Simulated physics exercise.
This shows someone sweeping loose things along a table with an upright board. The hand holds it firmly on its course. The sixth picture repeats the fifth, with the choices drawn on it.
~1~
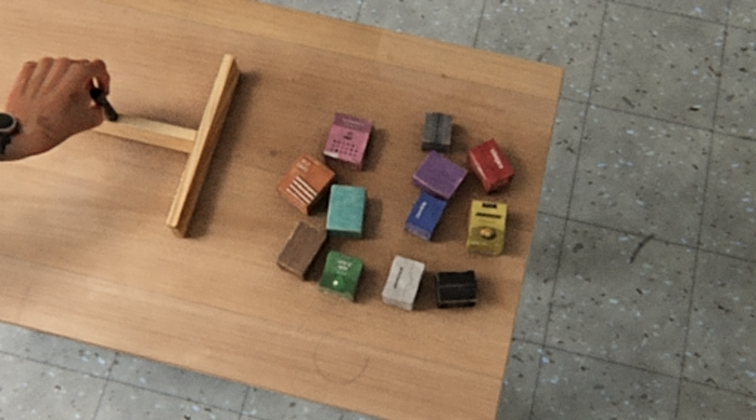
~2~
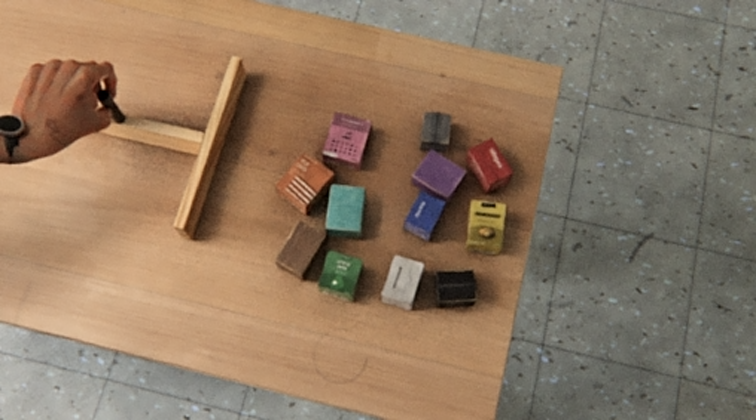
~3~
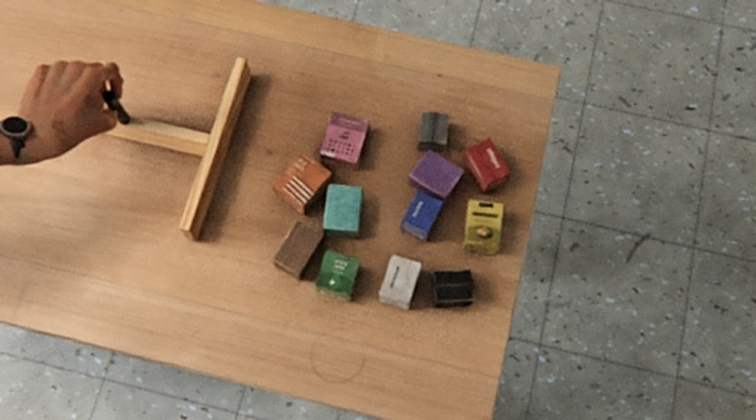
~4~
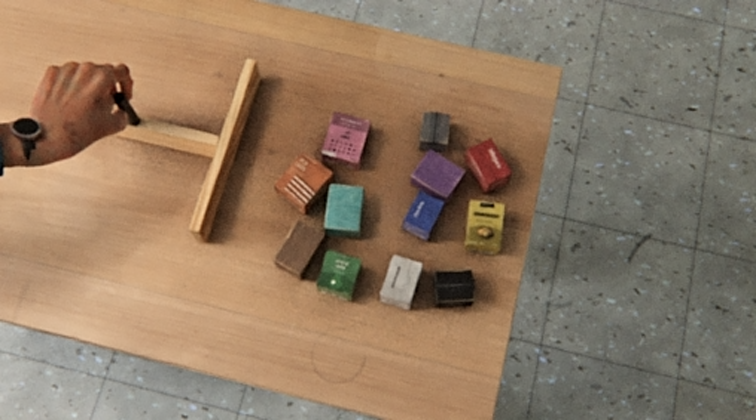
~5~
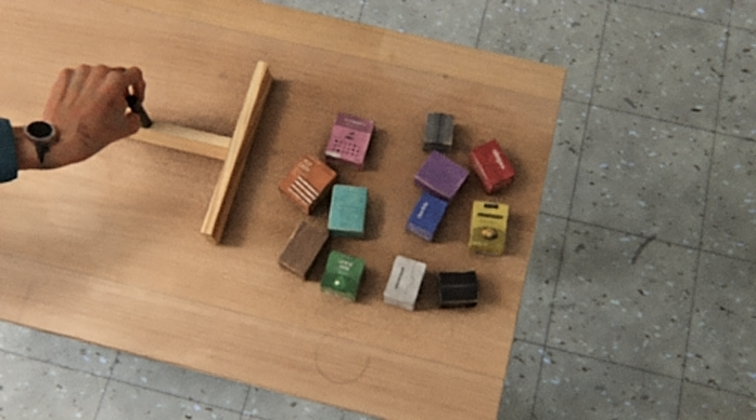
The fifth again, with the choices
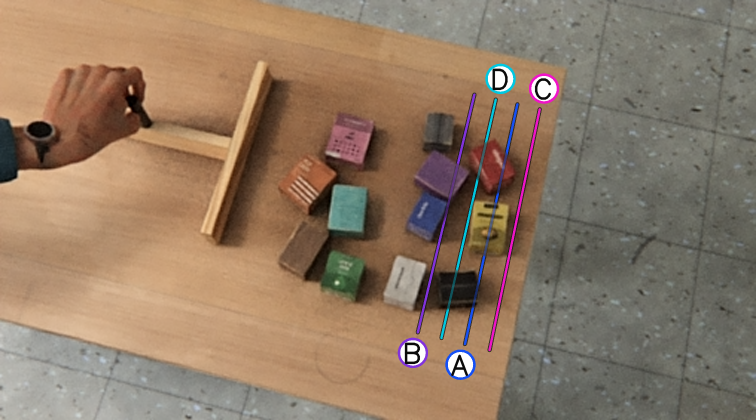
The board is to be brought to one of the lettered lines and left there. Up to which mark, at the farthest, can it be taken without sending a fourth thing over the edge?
Line B.
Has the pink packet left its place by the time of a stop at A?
By then, yes.
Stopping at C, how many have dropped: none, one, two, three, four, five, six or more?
In all, six or more.
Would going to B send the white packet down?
By then, no.
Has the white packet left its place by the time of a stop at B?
Yes.
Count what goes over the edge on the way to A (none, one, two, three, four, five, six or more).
Six or more.
On the marked copy, A at (492, 218); B at (447, 208); C at (516, 224); D at (470, 213).
With B. Early on, board (311, 162); brown block (310, 251); turquoise block (363, 216).
Further on, board (387, 180); black box (488, 300); yellow packet (503, 227).
At the end, board (445, 194); black box over the edge; yellow packet over the edge; two fallen.
As for the rest, A drops eight; C drops ten; D drops four.
